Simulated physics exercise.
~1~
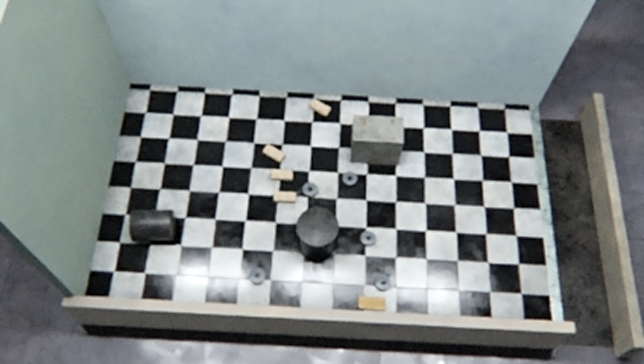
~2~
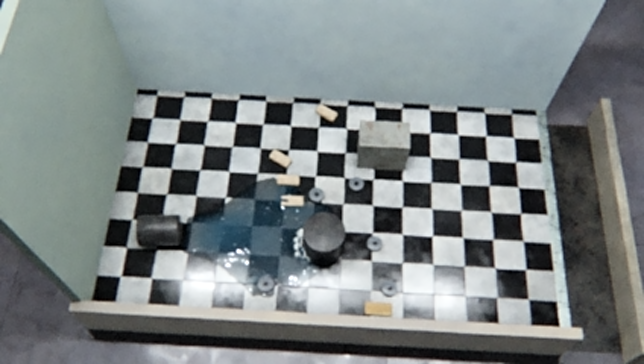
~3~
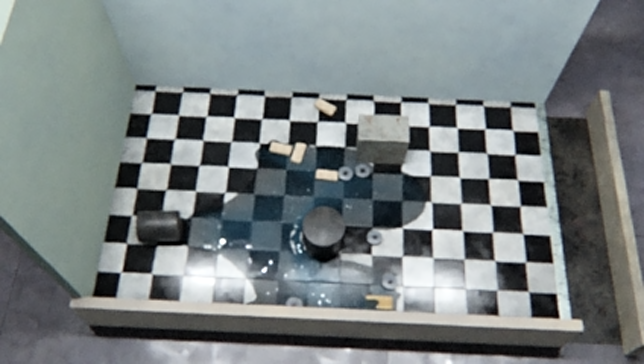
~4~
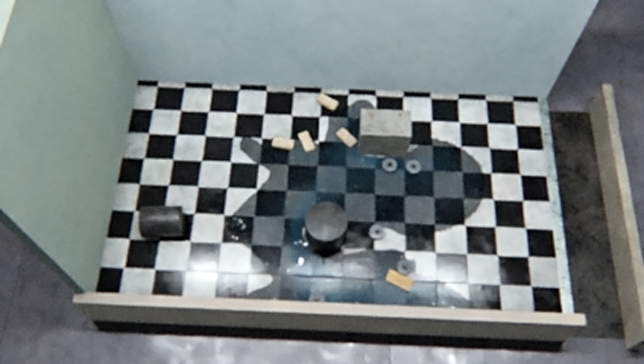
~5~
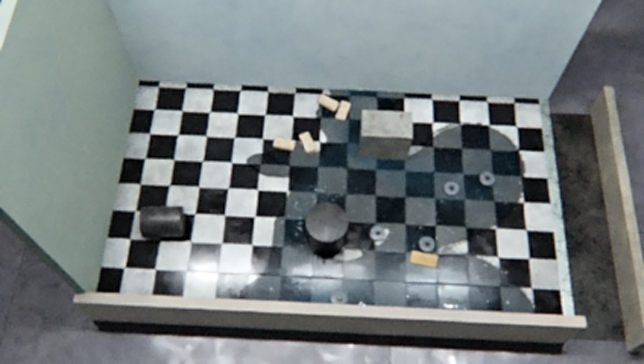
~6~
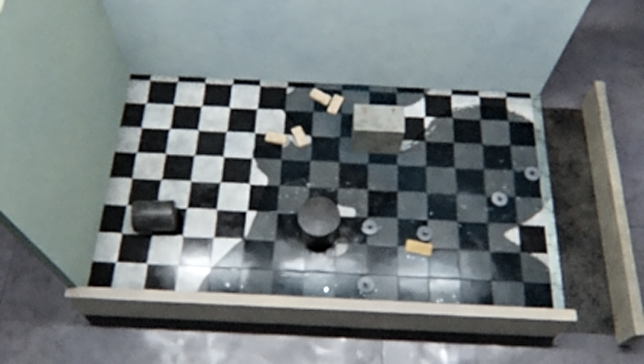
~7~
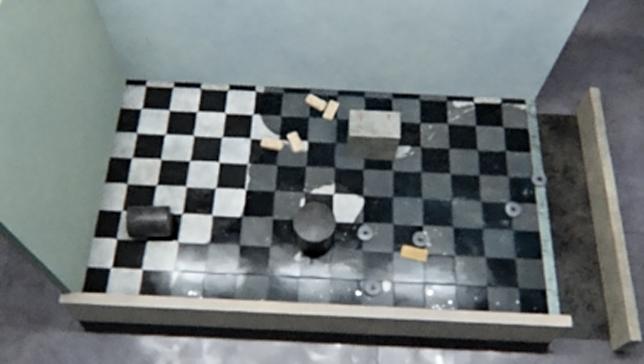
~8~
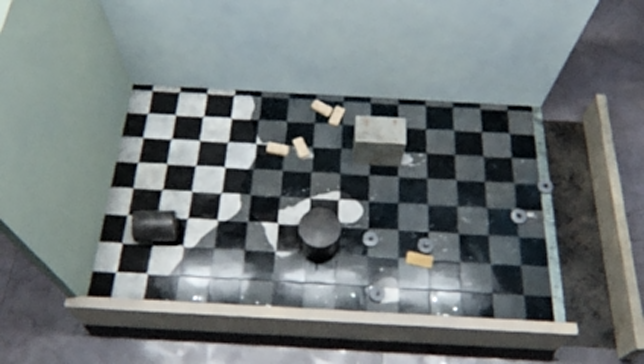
A wash-down room with a black-and-white checkered floor is seen from above, with pale walls behind and at the left, a low ledge in front, a grey block toward the back and a dark round drum near the middle. Small tan boards and grey ring-like lids lie scattered around them. From a dark drum on its side at the left, water spills out and spreads rightward across the tiles. It pushes several boards and lids to the right, some drifting upward. The water reaches the right side, where two lids slow near the edge. Finally the pieces rest on wet, darkened tiles, the block and drums still in place.
